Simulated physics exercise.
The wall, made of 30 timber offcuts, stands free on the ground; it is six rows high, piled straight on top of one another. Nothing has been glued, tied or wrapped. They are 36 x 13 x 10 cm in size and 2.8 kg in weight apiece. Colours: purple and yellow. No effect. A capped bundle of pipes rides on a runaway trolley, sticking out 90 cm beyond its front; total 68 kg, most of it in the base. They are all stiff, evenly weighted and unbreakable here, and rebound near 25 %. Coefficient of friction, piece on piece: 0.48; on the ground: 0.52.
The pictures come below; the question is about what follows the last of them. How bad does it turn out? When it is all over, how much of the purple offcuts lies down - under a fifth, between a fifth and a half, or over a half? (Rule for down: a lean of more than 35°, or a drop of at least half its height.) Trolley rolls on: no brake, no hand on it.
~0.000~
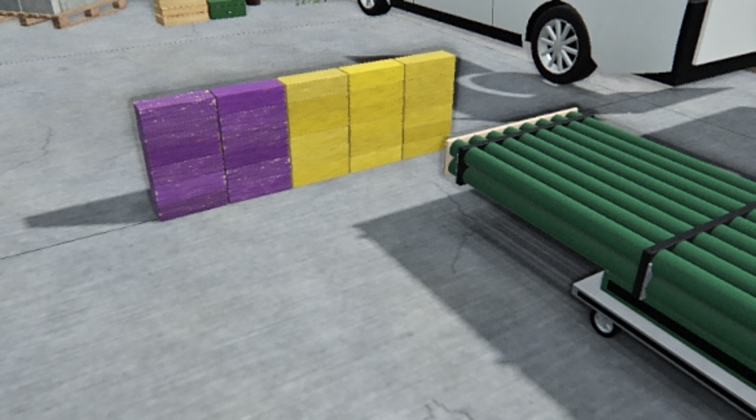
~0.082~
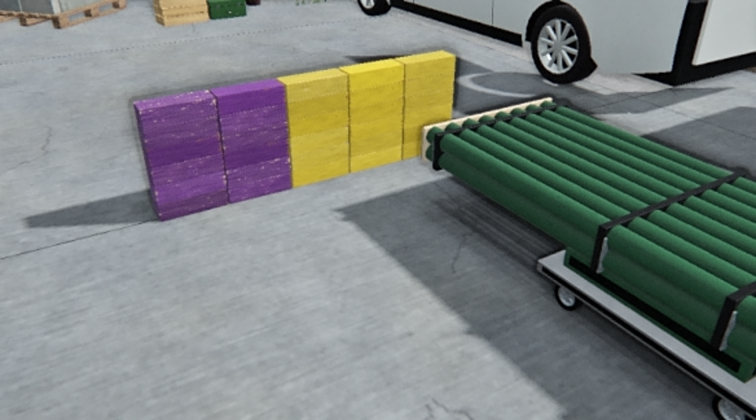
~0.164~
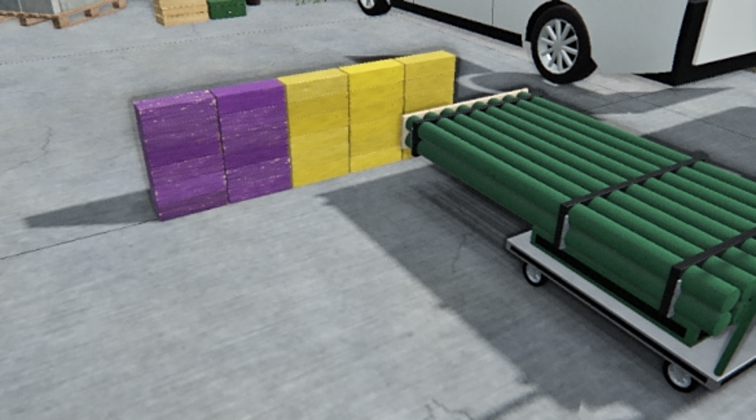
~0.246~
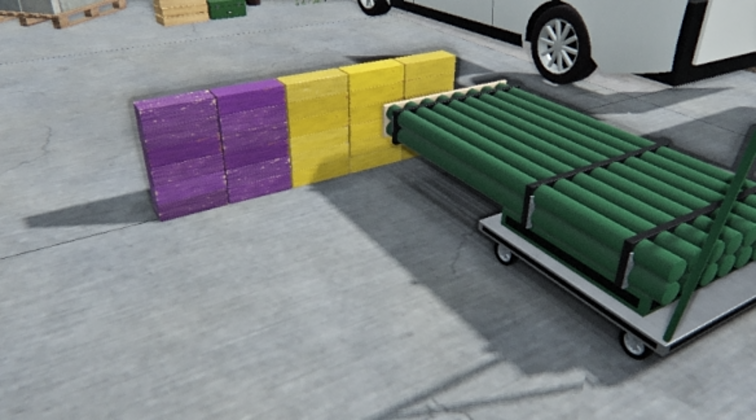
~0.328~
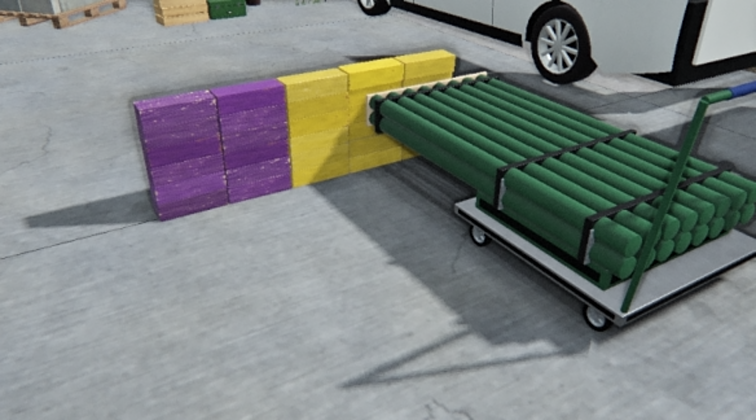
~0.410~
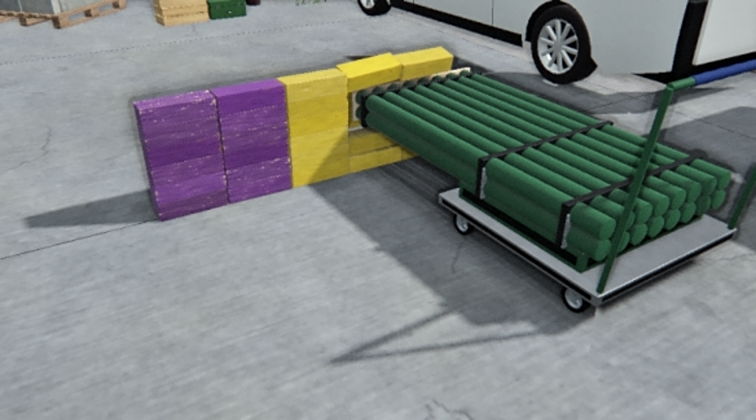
I expect the share ending down to be below a fifth.
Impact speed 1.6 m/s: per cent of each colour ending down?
Share down, in per cent: Yellow 40, purple 0.
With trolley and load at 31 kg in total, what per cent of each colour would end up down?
Yellow 40, purple 0 %.
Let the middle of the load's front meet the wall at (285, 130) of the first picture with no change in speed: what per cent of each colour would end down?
Yellow 40 %, purple 70 %.
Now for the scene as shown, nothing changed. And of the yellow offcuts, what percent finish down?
For yellow, 50 per cent end down.
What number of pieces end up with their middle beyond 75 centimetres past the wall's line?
8 or so.
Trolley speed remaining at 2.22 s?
I'd put it at roughly 0.5 m/s.
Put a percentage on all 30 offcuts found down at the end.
Roughly 30 per cent of them.
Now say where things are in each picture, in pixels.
In the first frame (pixels give the middle of a visible side), load (453, 155) 74 cm short of the wall; top purple offcut (253, 101); top yellow offcut (431, 68); none has stirred.
In the second frame, load (429, 142) 55 cm short of the wall; top purple offcut (253, 101).
In the third frame, load (408, 129) 35 cm short of the wall; top purple offcut (253, 100).
In the fourth frame, load (389, 118) 16 cm short of the wall; top purple offcut (253, 100).
In the fifth frame, load (371, 107) 23 mm into the wall's line; top purple offcut (253, 100); movement in 6 of them.
In the sixth frame, load (357, 102) 16 cm into the wall's line; top purple offcut (253, 101); top yellow offcut (428, 69) 12° from how it stood; steepest lean 18°, the offcut at (370, 65); movement in 9 of them.
After 0.60 s, load 46 cm past the wall's line, still rolling; none of the 12 purple offcuts down (7 of 30 in all colours); top purple offcut unmoved; top yellow offcut 49 mm lower.
After 1.06 s, load 1.09 m past the wall's line, still rolling; none of the 12 purple offcuts down (7 of 30 in all colours); top purple offcut unmoved; top yellow offcut 50 mm lower.
After 2.22 s, load 1.59 m past the wall's line, still rolling; none of the 12 purple offcuts down (9 of 30 in all colours); top purple offcut unmoved; top yellow offcut 50 mm lower.
In the end (4.5 s), load 87 cm past the wall's line, still rolling; none of the 12 purple offcuts down (9 of 30 in all colours); top purple offcut unmoved; top yellow offcut 50 mm lower. That is 0 per cent. From the last view, middles, top purple offcut near (248, 97), top yellow offcut near (297, 48).
